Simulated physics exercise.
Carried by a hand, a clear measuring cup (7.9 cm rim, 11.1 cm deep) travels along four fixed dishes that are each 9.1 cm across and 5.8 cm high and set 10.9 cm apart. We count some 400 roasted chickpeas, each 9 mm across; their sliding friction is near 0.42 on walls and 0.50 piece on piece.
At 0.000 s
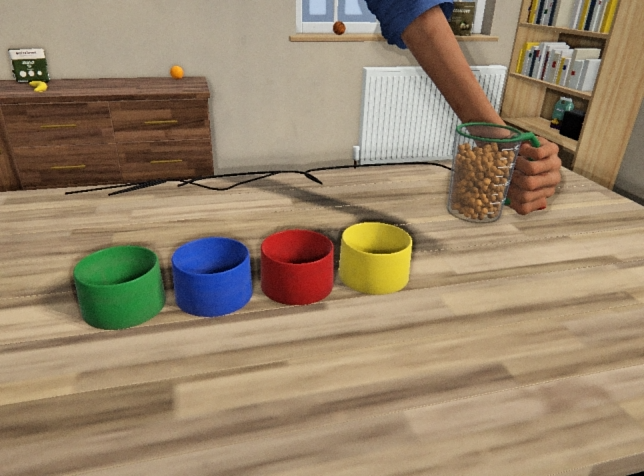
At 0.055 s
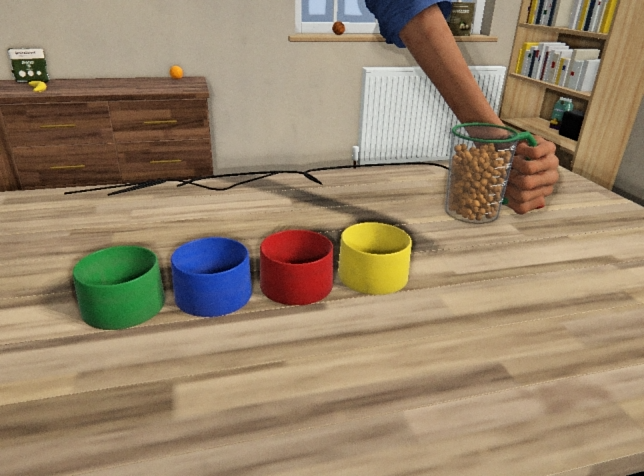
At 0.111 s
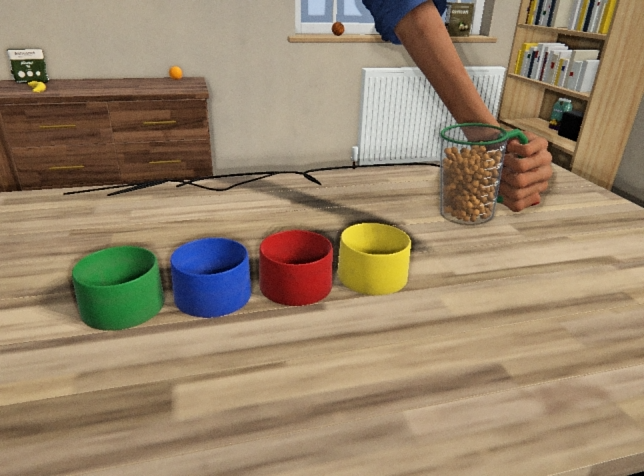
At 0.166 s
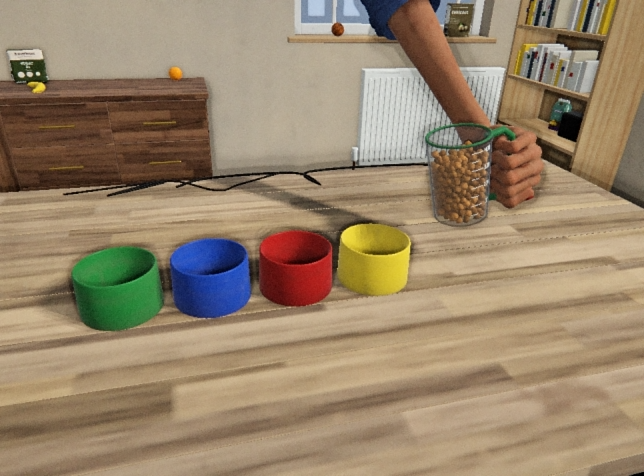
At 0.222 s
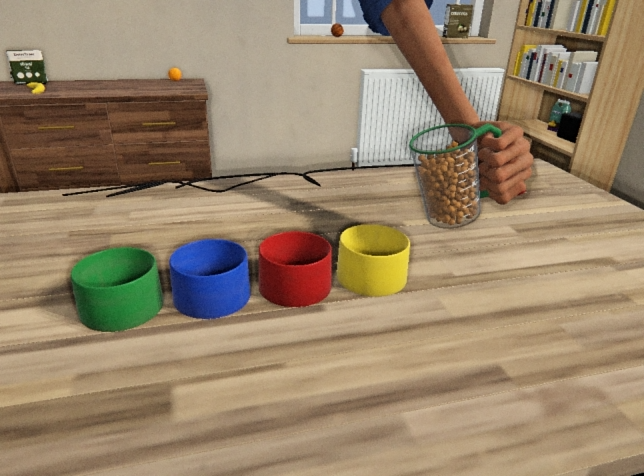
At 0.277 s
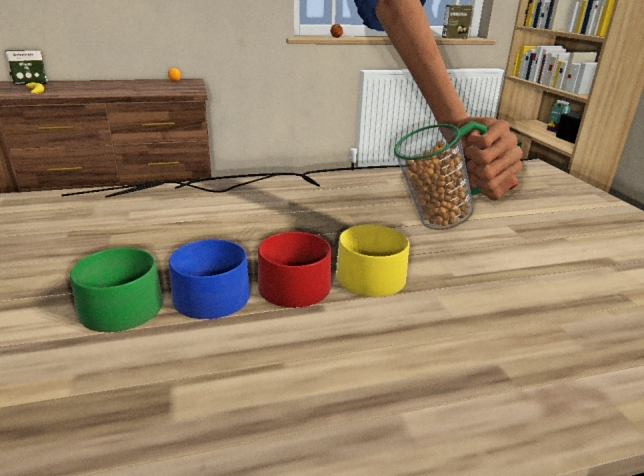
On a wooden table, a hand moves a clear cup of chickpeas left, tilting it toward four coloured dishes.
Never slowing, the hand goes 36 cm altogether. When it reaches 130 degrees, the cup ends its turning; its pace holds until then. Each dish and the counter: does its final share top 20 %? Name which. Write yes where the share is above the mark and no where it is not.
Red: No, blue: Yes, green: No, yellow: No, counter: Yes.
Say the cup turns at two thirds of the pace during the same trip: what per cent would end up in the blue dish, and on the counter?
Then the blue dish would get 10 and the counter 40.
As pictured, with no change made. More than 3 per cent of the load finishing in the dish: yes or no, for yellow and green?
Yellow no; green yes.
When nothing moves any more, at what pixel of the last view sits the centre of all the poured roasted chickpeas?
About (186, 289).
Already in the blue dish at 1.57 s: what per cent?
Some 55 in a hundred by then.
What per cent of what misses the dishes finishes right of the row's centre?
About 0 percent.
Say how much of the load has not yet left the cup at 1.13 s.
Roughly 80 per cent.
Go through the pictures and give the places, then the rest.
Cup at (481, 173), tilt 0 degrees, lip at (461, 133), moved 0.0 cm; middle of the pieces at (481, 177); yellow dish at (377, 238); red dish at (297, 246); blue dish at (211, 255); green dish at (117, 265), in the first picture.
Cup at (478, 174), tilt 1 degrees, lip at (457, 135), moved 0.4 cm; middle of the pieces at (478, 178), in the second picture.
Cup at (470, 175), tilt 6 degrees, lip at (445, 138), moved 1.4 cm; middle of the pieces at (471, 179), in the third picture.
Cup at (459, 176), tilt 12 degrees, lip at (429, 143), moved 3.0 cm; middle of the pieces at (460, 180), in the fourth picture.
Cup at (448, 178), tilt 18 degrees, lip at (413, 149), moved 4.5 cm; middle of the pieces at (450, 181), in the fifth picture.
Cup at (437, 179), tilt 24 degrees, lip at (398, 155), moved 6.0 cm; middle of the pieces at (439, 182); yellow dish at (374, 241); red dish at (295, 249); blue dish at (208, 258); green dish at (114, 267). The cup turns about 110 degrees a second and travels 28 cm a second, in the sixth picture.
After 0.79 s, tilt 80 degrees; cup holds 100 %.
After 1.13 s, tilt 117 degrees; cup holds 80 %, blue 20 %.
After 1.57 s, tilt 130 degrees; cup holds 0 %, blue 55 %, green 10 %.
At rest (2.3 s), red 0 %, blue 55 %, green 10 %, yellow 0 %, counter 35 %.
